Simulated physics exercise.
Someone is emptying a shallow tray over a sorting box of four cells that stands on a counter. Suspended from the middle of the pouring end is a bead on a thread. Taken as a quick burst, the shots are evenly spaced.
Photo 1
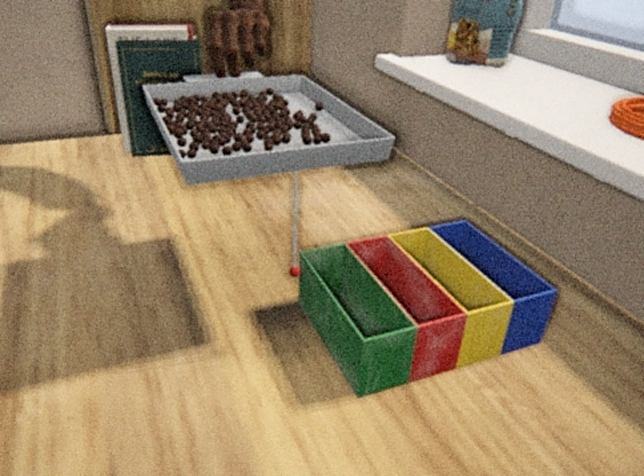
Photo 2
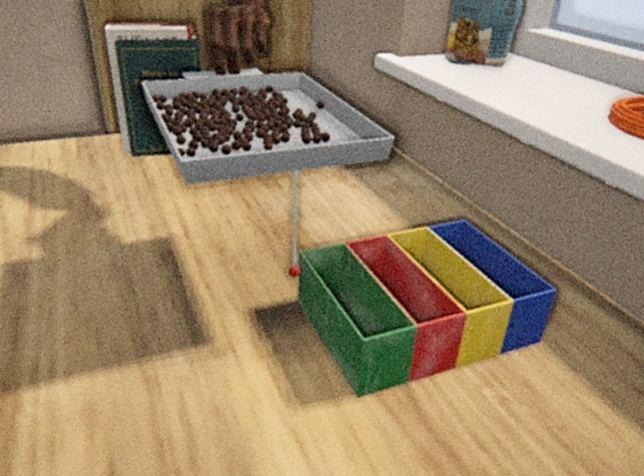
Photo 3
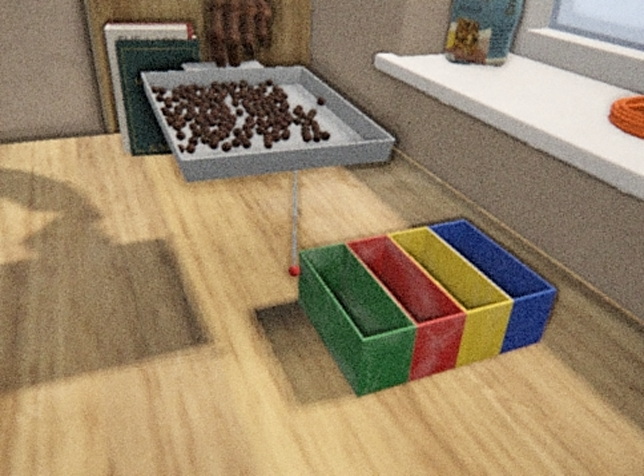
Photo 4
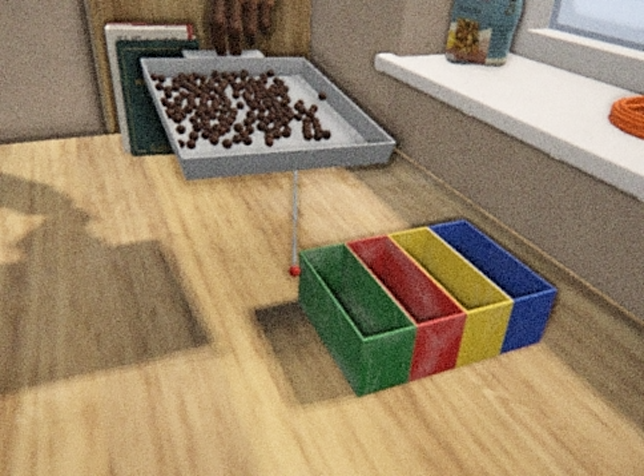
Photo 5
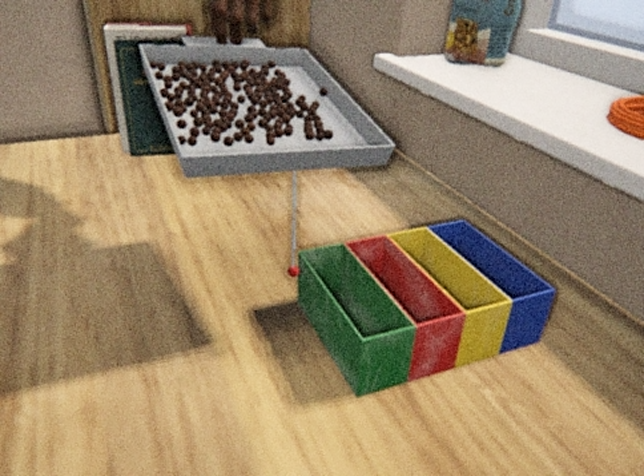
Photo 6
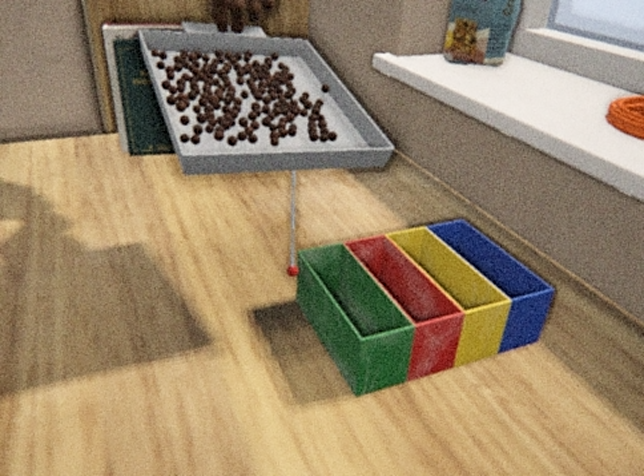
We see a shallow grey tray of chocolate balls above a box with green, red, yellow and blue cells; a dark hand at the back raises the tray's far side, and the balls begin shifting as it tilts.
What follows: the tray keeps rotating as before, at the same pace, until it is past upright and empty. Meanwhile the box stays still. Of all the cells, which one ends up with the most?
The red one ends up with the most.
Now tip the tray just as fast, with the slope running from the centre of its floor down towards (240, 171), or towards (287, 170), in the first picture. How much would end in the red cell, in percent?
In order, 0 in a hundred and 0 in a hundred.
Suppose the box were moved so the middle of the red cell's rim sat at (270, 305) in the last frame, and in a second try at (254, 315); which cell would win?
Try one: The blue cell; try two: The blue cell.
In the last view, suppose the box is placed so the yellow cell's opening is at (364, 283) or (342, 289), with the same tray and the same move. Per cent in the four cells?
First some 100, then 90 per cent.
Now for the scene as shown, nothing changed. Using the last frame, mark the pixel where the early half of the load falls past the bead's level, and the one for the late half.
Around (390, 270), followed by around (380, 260).
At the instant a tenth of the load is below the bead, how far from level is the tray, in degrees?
It has tipped about 75 degrees.
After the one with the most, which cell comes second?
The answer would be green.
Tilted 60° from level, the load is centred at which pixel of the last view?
I'd mark the middle close to (332, 144).
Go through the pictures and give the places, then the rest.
The first frame shows corners of the pouring end at (185, 160) and (390, 137), level; middle of the load at (240, 119), chocolate balls; bead on its thread at (295, 272); green cell at (388, 357); red cell at (438, 343); yellow cell at (485, 330); blue cell at (529, 318).
The second frame shows corners of the pouring end at (185, 159) and (390, 137), level; middle of the load at (240, 117).
The third frame shows corners of the pouring end at (185, 158) and (390, 138), tipped barely, lowest at the right corner; middle of the load at (239, 113).
The fourth frame shows corners of the pouring end at (186, 156) and (391, 141), tipped a little, lowest at the right corner; middle of the load at (240, 106).
The fifth frame shows corners of the pouring end at (186, 154) and (390, 144), tipped a little, lowest at the right corner; middle of the load at (241, 100).
The sixth frame shows corners of the pouring end at (186, 152) and (390, 147), tipped a little, lowest at the right corner; middle of the load at (245, 95), all on the move; green cell at (385, 356); red cell at (436, 342); yellow cell at (483, 329); blue cell at (526, 317).
Soon after the last picture, tray tipped steeply; nearly all on the tray; a stray few in the red cell; a stray few in the green cell; a stray few falling or outside the box.
A little later, tray tipped right over; a small part on the tray; about half in the red cell; about a quarter in the green cell; a stray few in the yellow cell; a small part falling or outside the box.
Later still, tray tipped past a quarter turn; about two thirds in the red cell; about a third in the green cell; a stray few in the yellow cell; a stray few falling or outside the box.
By the end, tray tipped past a quarter turn; about two thirds in the red cell; about a third in the green cell; a stray few in the yellow cell; none in the blue cell; a stray few outside the box.
